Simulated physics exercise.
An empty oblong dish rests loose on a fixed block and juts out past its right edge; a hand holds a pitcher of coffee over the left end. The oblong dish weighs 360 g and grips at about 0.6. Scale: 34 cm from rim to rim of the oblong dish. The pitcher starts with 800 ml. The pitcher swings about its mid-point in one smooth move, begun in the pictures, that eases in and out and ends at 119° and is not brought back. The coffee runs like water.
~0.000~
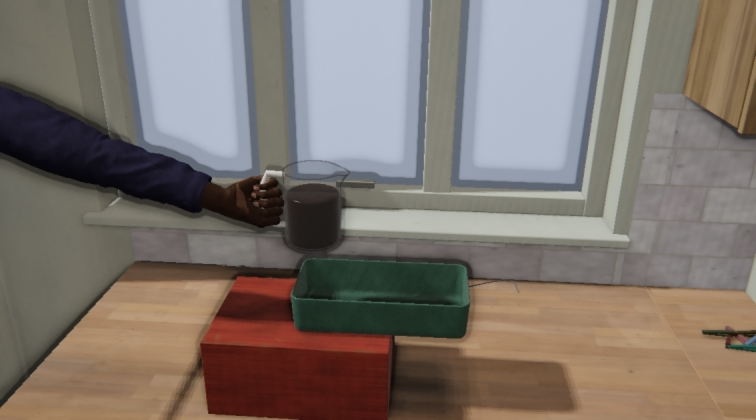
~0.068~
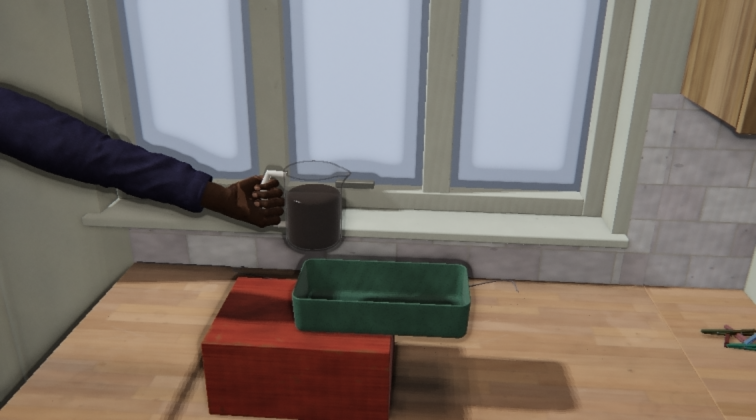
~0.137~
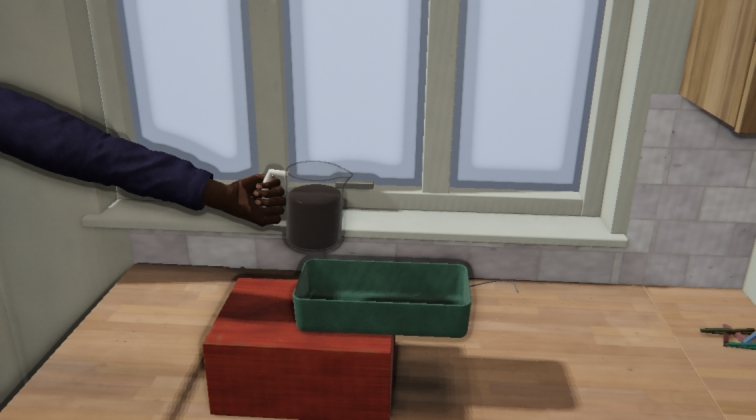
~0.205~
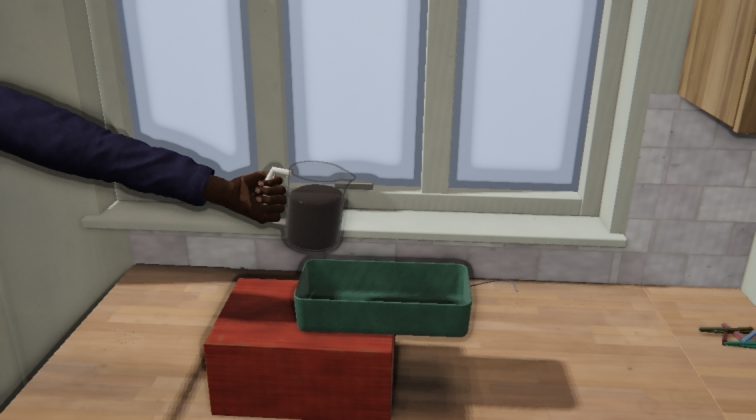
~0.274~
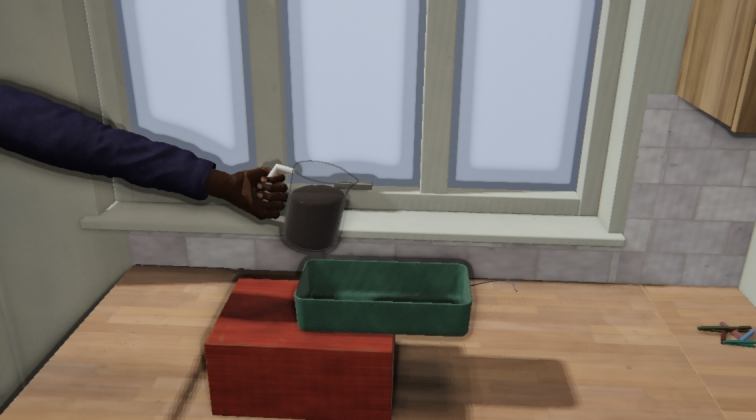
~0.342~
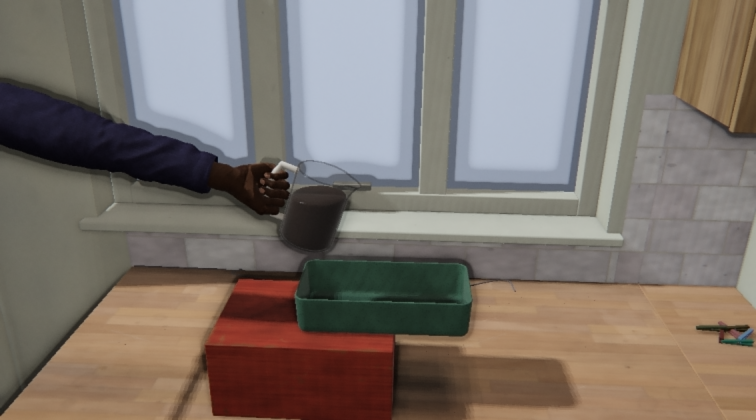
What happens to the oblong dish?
This oblong dish goes over the edge.
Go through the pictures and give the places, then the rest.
It leans 0°; its right rim is at (350, 172); the coffee meets the walls at (287, 191) and (340, 193); the oblong dish's rim runs from (298, 278) to (468, 286); the block's edge is at (387, 353), in the first frame.
It leans 1°; its right rim is at (351, 173); the coffee meets the walls at (287, 191) and (340, 193), in the second frame.
It leans 3°; its right rim is at (353, 175); the coffee meets the walls at (289, 192) and (341, 194), in the third frame.
It leans 7°; its right rim is at (356, 177); the coffee meets the walls at (290, 192) and (343, 194), in the fourth frame.
It leans 12°; its right rim is at (359, 181); the coffee meets the walls at (291, 193) and (345, 194), in the fifth frame.
It leans 18°; its right rim is at (362, 186); the coffee meets the walls at (291, 194) and (347, 195), in the sixth frame.
After 0.80 s the tilt is 75° and 87 per cent is still to pour; the oblong dish lies level with 2 per cent in it.
After 1.13 s the tilt is 111° and 23 per cent is still to pour; the oblong dish lies level with 55 per cent in it.
After 1.48 s the tilt is 119° and 0 per cent is still to pour; the oblong dish lies level with 92 per cent in it.
After 1.86 s the tilt is 119° and 0 per cent is still to pour; the oblong dish leans 37° with 93 per cent in it.
In the end the oblong dish leans 180° with 0 per cent in it.
